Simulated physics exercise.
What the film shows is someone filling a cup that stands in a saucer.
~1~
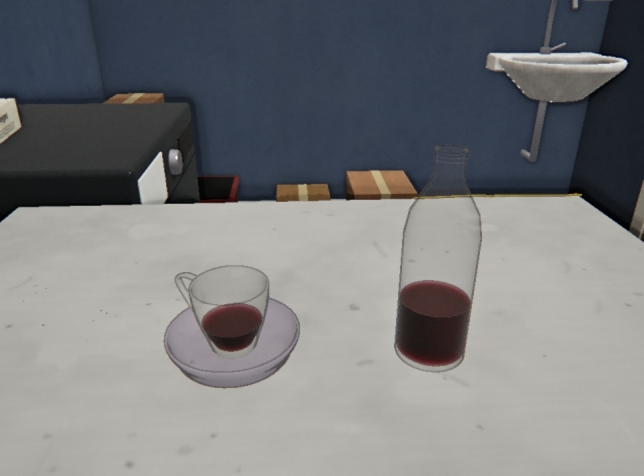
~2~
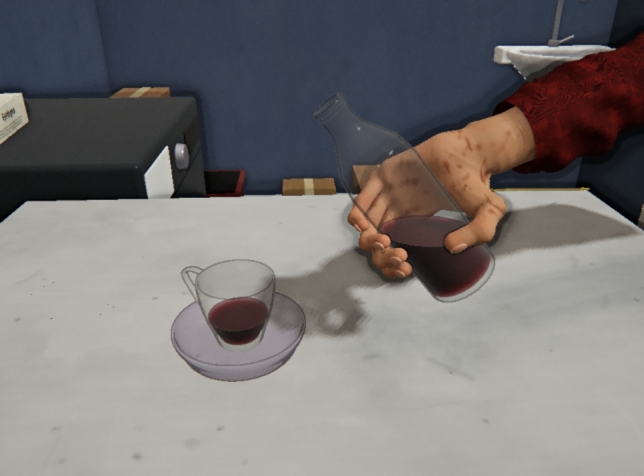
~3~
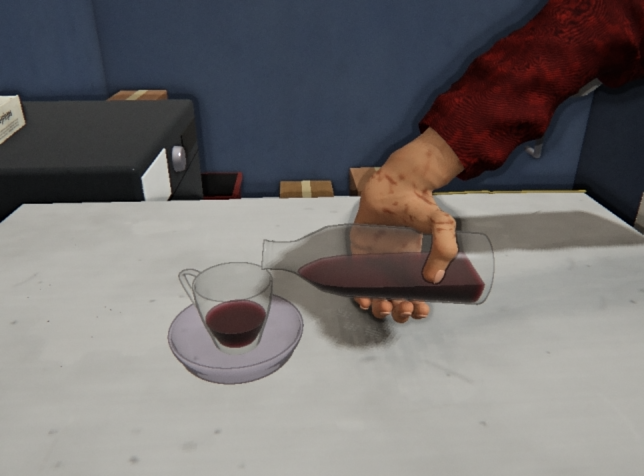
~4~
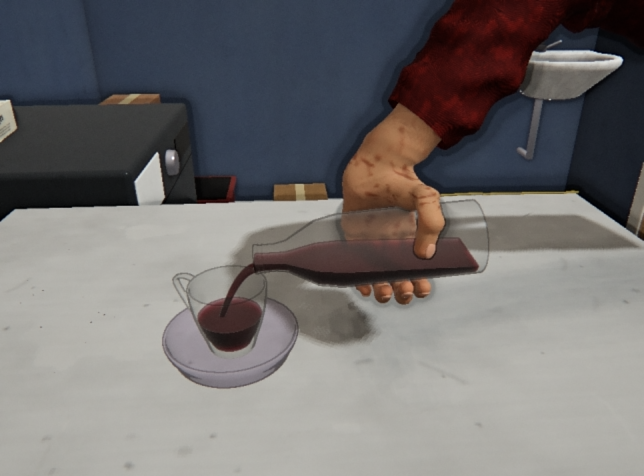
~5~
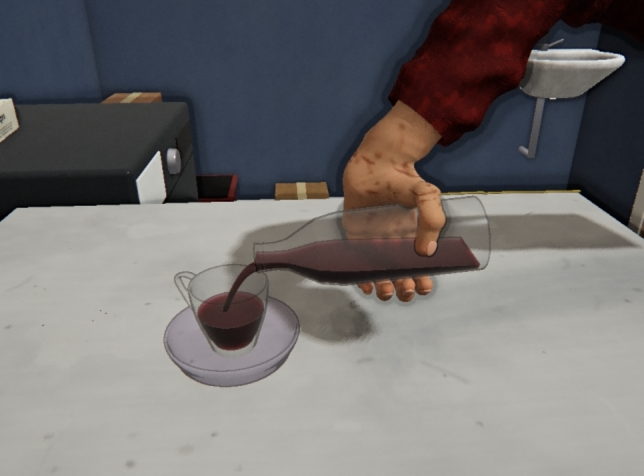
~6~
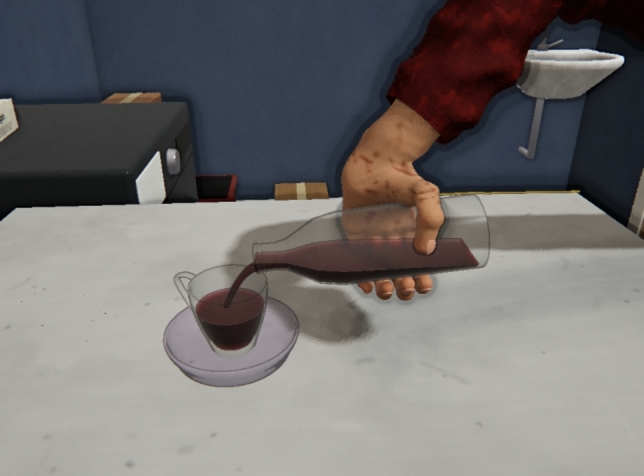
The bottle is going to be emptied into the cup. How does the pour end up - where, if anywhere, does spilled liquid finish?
It finishes in the saucer.
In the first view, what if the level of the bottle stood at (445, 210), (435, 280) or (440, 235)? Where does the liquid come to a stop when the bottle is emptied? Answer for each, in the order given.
In that order: On to the top, the saucer catches it, over both.
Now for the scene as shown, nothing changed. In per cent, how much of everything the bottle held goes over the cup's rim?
Near 20 percent.
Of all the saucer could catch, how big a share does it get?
The saucer finishes near 20 per cent full.
Shortly, the cup is nearly full; the saucer is dry.
Then, the cup is full to the brim; the saucer is wet, with room to spare.
At the finish, the cup is full to the brim; the saucer is wet, with room to spare.
